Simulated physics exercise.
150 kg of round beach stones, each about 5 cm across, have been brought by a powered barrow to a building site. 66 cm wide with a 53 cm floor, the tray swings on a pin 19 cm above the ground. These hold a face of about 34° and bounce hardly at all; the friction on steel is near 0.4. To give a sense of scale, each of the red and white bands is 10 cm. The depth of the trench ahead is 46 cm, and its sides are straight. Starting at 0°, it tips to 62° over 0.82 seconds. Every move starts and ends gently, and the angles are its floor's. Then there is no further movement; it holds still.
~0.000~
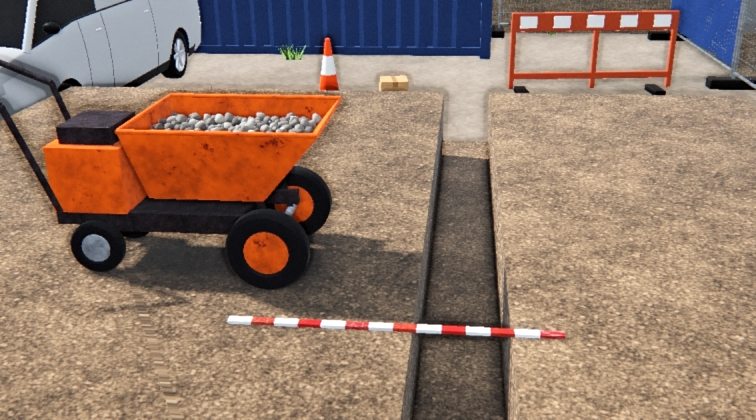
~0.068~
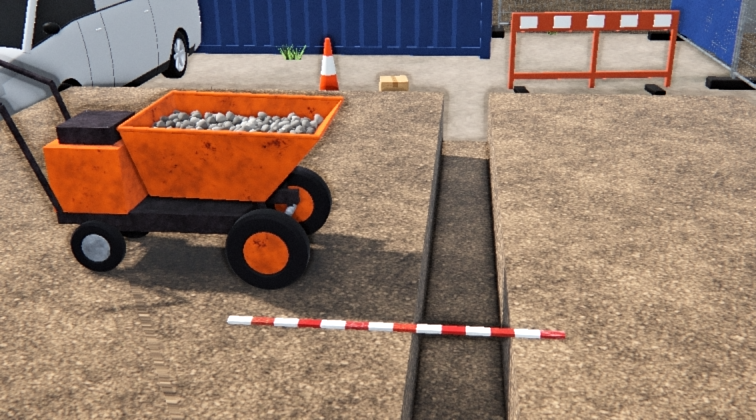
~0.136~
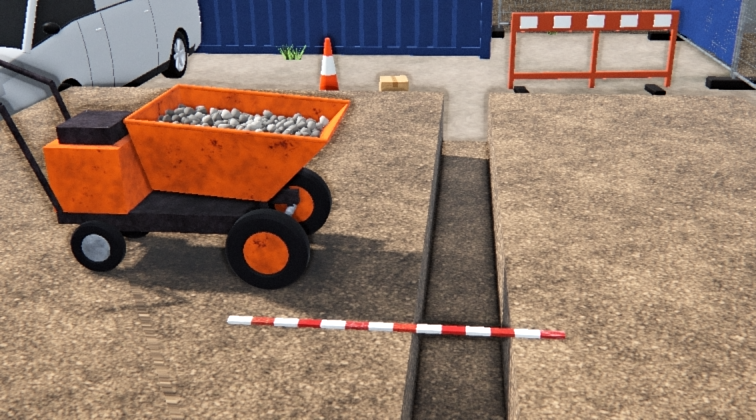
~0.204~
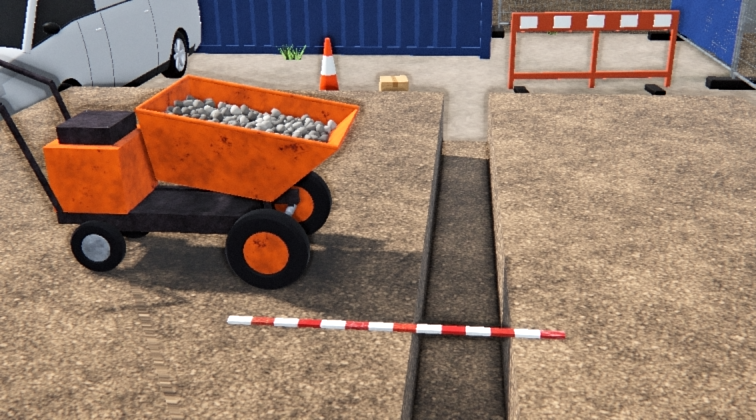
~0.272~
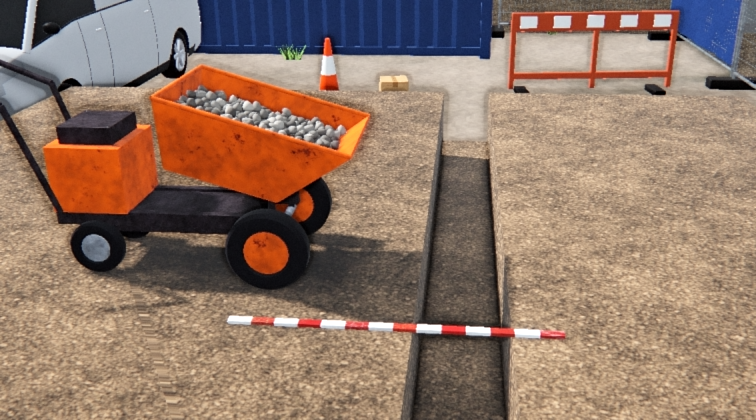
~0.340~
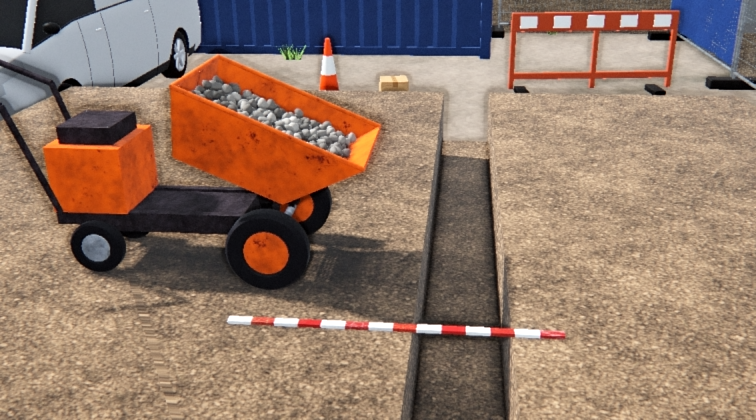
Orange tray of grey stones on a powered barrow tilting steadily down to the right beside a narrow, straight-sided trench.
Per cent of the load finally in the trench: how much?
Approx. 99 %.
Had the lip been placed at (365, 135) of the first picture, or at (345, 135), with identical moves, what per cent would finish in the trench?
Near 70 then near 90 percent.
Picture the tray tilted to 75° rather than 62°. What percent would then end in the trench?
Share in trench: Approx. 100%.
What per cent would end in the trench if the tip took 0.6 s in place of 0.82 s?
Estimate: About 95 %.
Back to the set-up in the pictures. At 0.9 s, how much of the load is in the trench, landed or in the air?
I'd say near 15 per cent at that time.
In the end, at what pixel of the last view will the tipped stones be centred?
I'd point somewhere around (460, 332).
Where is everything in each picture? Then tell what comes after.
In the first picture, lip at (317, 136), floor tilted 0°, highest stones at (230, 122).
In the second picture, the tray is at 1°, its lip at (320, 137); the top of the load is at (215, 121); the stones move at 0.3 m/s on average.
In the third picture, lip at (327, 141), floor tilted 5°, highest stones at (189, 115); the stones move at 0.5 m/s on average.
In the fourth picture, lip at (338, 148), floor tilted 10°, highest stones at (187, 105); the stones move at 0.7 m/s on average.
In the fifth picture, the tray is at 16°, its lip at (351, 157); the top of the load is at (199, 96); the stones move at 0.9 m/s on average.
In the sixth picture, the tray is at 23°, its lip at (364, 170); the top of the load is at (214, 87); the stones move at 0.9 m/s on average.
After 0.6 s the floor is at 53°; 100 % in the tray; the foremost stones are at (390, 205).
After 0.9 s the floor is at 62°; 83 % in the tray, 2 % short of the trench, 15 % in the trench; the foremost stones are at (469, 280).
After 1.3 s the floor is at 62°; 39 % in the tray, 1 % short of the trench, 59 % in the trench, 1 % past the trench; the foremost stones are at (535, 266).
After 3.2 s the floor is at 62°; 0 % in the tray, 99 % in the trench, 1 % past the trench; the foremost stones are at (571, 266).
